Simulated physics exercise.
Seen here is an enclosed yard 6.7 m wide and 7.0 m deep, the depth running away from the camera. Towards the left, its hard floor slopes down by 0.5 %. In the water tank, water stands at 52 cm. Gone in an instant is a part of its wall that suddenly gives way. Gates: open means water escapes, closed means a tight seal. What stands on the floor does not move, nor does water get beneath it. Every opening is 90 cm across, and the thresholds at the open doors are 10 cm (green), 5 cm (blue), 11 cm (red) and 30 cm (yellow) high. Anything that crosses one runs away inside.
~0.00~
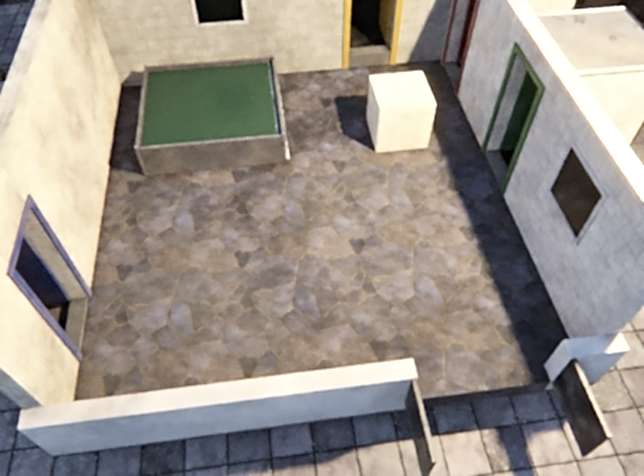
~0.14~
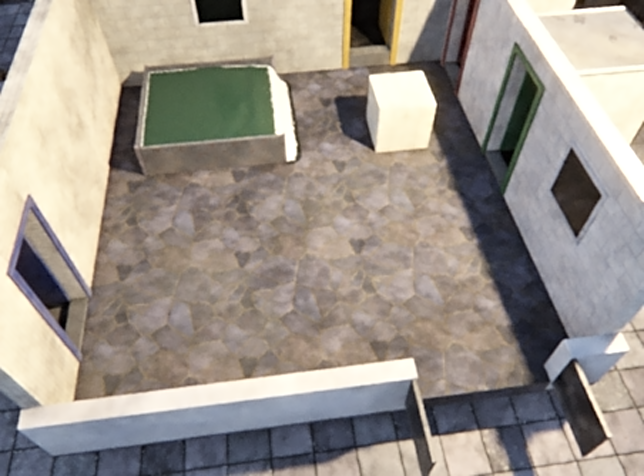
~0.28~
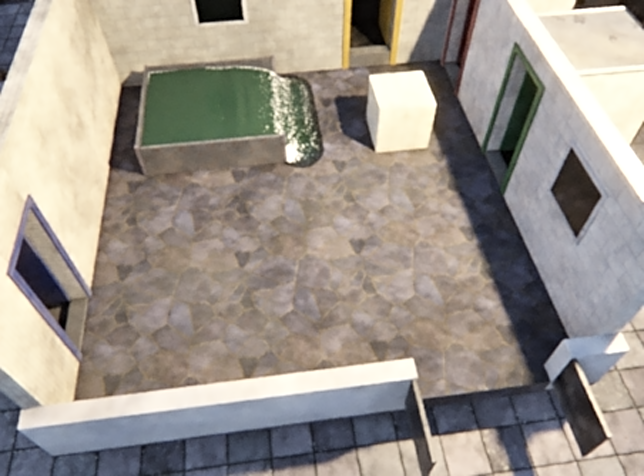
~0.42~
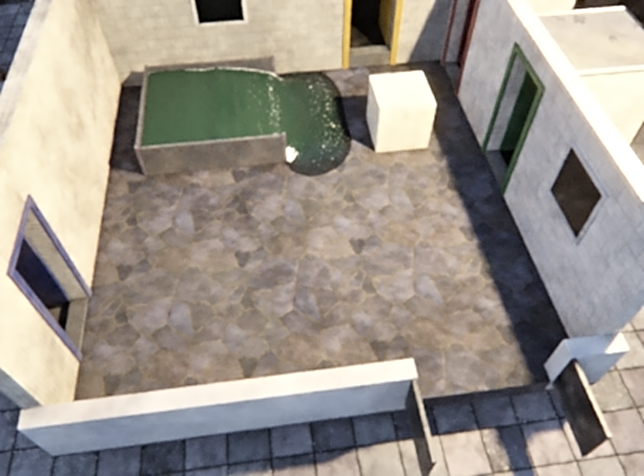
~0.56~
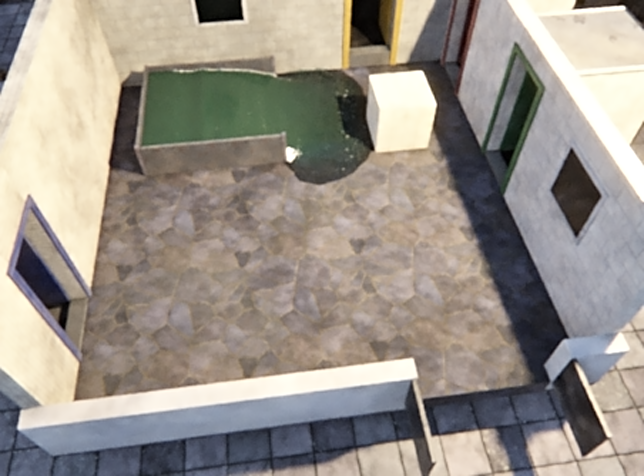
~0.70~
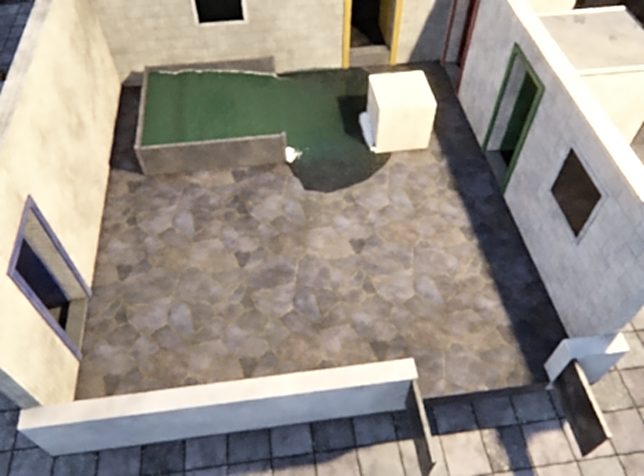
A walled yard with a mottled stone floor is seen from high above its low, pale front wall. A grey-sided tank of green water stands at the back left, with a white block to its right, a yellow-framed doorway behind, a green-framed one on the right and a purple-framed opening on the left. The tank's right side gives way and green water pours out, foaming, then spreads rightward across the floor around the block, while the camera stays still.
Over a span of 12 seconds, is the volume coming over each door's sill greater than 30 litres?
Within 12 seconds: At the green door, not greater; at the blue door, not greater; at the red door, greater; at the yellow door, not greater.
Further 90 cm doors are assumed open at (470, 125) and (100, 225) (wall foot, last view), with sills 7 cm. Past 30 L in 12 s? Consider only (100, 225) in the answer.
That one comes out less than that.
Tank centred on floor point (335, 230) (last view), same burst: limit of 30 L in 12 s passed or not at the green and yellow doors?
Measured against the limit, the green door goes beyond it and the yellow door stays within it.
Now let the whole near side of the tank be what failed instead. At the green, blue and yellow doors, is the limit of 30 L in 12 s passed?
Green door doesn't reach it, blue door surpasses it, yellow door doesn't reach it.
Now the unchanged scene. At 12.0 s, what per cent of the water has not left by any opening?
Around 62 percent of the water.
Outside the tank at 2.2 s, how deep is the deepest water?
It tops out at some 38 cm.
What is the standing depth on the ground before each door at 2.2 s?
In centimetres - green: 3, blue: 0, red: 32, yellow: 14.
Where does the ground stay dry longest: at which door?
It's the blue door that comes last.
After 1.4 s water covers 25 % of the floor and is deepest (34 cm) near (365, 128); green door not reached, blue door not reached, red door 16 cm at the sill, 0 L in, yellow door 10 cm at the sill, 0 L in.
After 2.2 s water covers 30 % of the floor and is deepest (38 cm) near (433, 64); green door 3 cm at the sill, 0 L in, blue door not reached, red door 32 cm at the sill, 62 L in, yellow door 14 cm at the sill, 0 L in.
After 3.5 s water covers 55 % of the floor and is deepest (30 cm) near (446, 74); green door 6 cm at the sill, 0 L in, blue door not reached, red door 29 cm at the sill, 243 L in, yellow door 20 cm at the sill, 0 L in.
After 7.0 s water covers 65 % of the floor and is deepest (12 cm) near (408, 382); green door 6 cm at the sill, 0 L in, blue door not reached, red door 10 cm at the sill, 355 L in, yellow door 10 cm at the sill, 0 L in.
After 12.0 s water covers 90 % of the floor and is deepest (8 cm) near (70, 427); green door 2 cm at the sill, 0 L in, blue door 7 cm at the sill, 4 L in, red door 3 cm at the sill, 355 L in, yellow door 4 cm at the sill, 0 L in.
